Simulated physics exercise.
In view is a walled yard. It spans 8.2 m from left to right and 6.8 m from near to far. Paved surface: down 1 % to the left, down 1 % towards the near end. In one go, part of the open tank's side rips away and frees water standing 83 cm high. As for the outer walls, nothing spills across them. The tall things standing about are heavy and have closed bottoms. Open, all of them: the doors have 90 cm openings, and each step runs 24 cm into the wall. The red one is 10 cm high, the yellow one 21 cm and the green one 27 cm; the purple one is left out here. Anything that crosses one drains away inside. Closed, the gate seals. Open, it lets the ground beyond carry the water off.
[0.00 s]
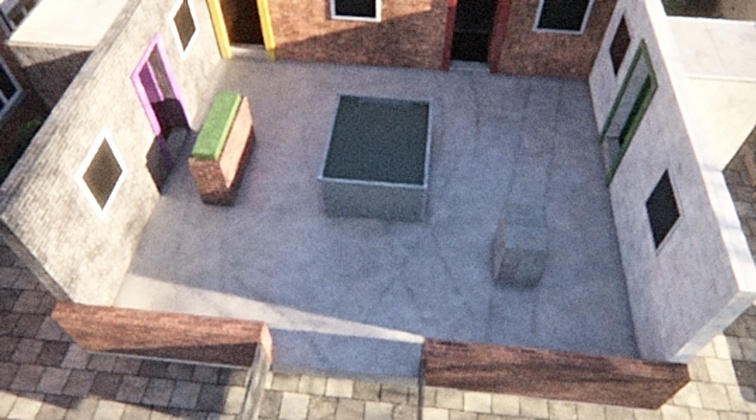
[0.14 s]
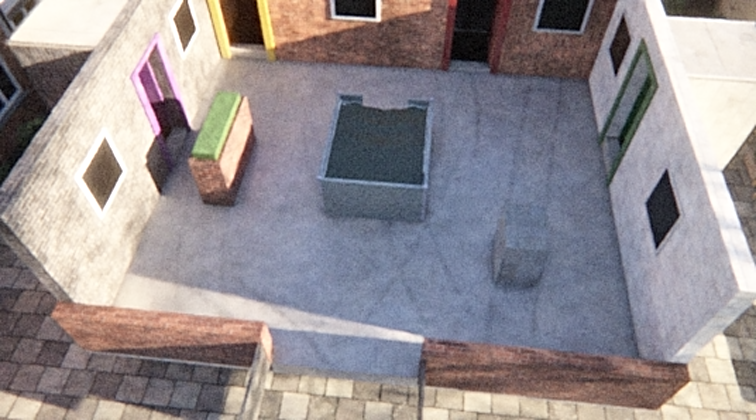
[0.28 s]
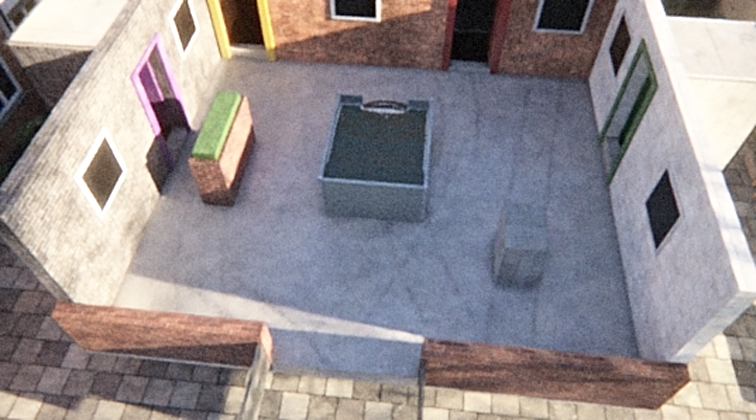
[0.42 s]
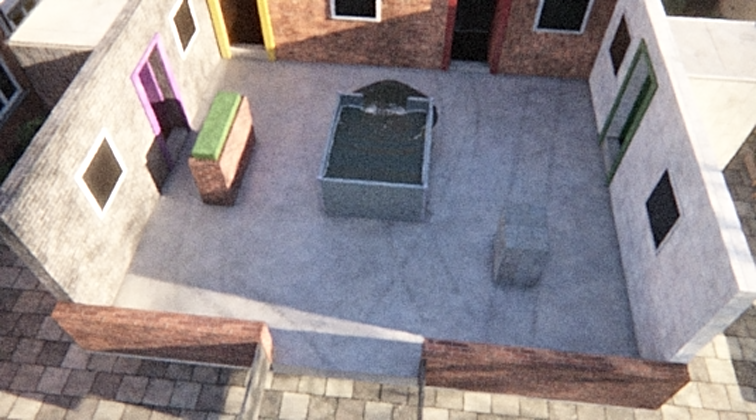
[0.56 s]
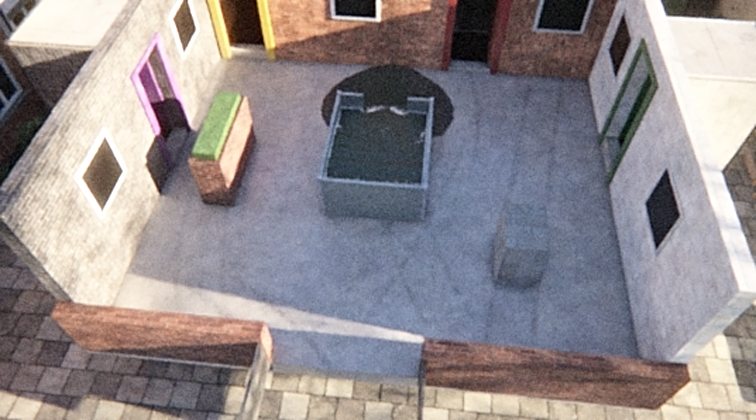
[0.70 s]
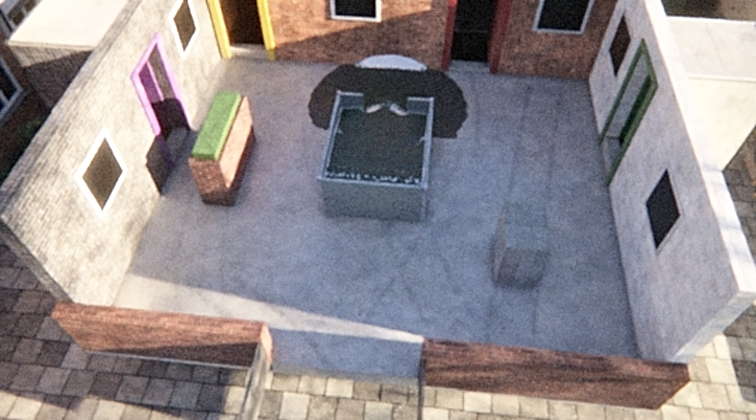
In a walled yard, an open tank's far side breaks and dark water spreads behind it.
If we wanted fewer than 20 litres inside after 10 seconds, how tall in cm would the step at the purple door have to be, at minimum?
It would need to be around 6 cm tall.
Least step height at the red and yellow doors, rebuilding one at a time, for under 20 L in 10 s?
About 14.0 cm at red and about 14.0 cm at yellow.
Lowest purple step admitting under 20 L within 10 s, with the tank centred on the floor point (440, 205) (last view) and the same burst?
Near 6.0 cm.
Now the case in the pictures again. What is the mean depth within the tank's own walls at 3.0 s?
Roughly 39 cm.
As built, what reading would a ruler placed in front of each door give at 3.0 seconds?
Depths in cm: Purple 5, red 13, yellow 13, green 3.
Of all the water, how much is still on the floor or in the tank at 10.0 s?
About 96 in every hundred.
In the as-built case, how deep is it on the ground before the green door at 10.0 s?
Some 4.0 cm.
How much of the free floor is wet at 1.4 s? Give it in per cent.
15 %.
After 1.4 s water covers 15 % of the floor, deepest (44 cm) near (386, 128); it has not reached the purple door.
After 3.0 s water covers 30 % of the floor, deepest (29 cm) near (226, 66); 5 cm at the purple door, 0 litres in over its 16 cm step.
After 10.0 s water covers 90 % of the floor, deepest (15 cm) near (101, 331); 8 cm at the purple door, 0 litres in over its 16 cm step.
At the purple door as built, the water arrived by 2.8 s and peaked near 9 cm at 4.0 s.
With a step of 5 cm, 32 litres would have come in within the 10 s; with 7 cm, 11 litres. So under 20 litres takes about 6 cm.
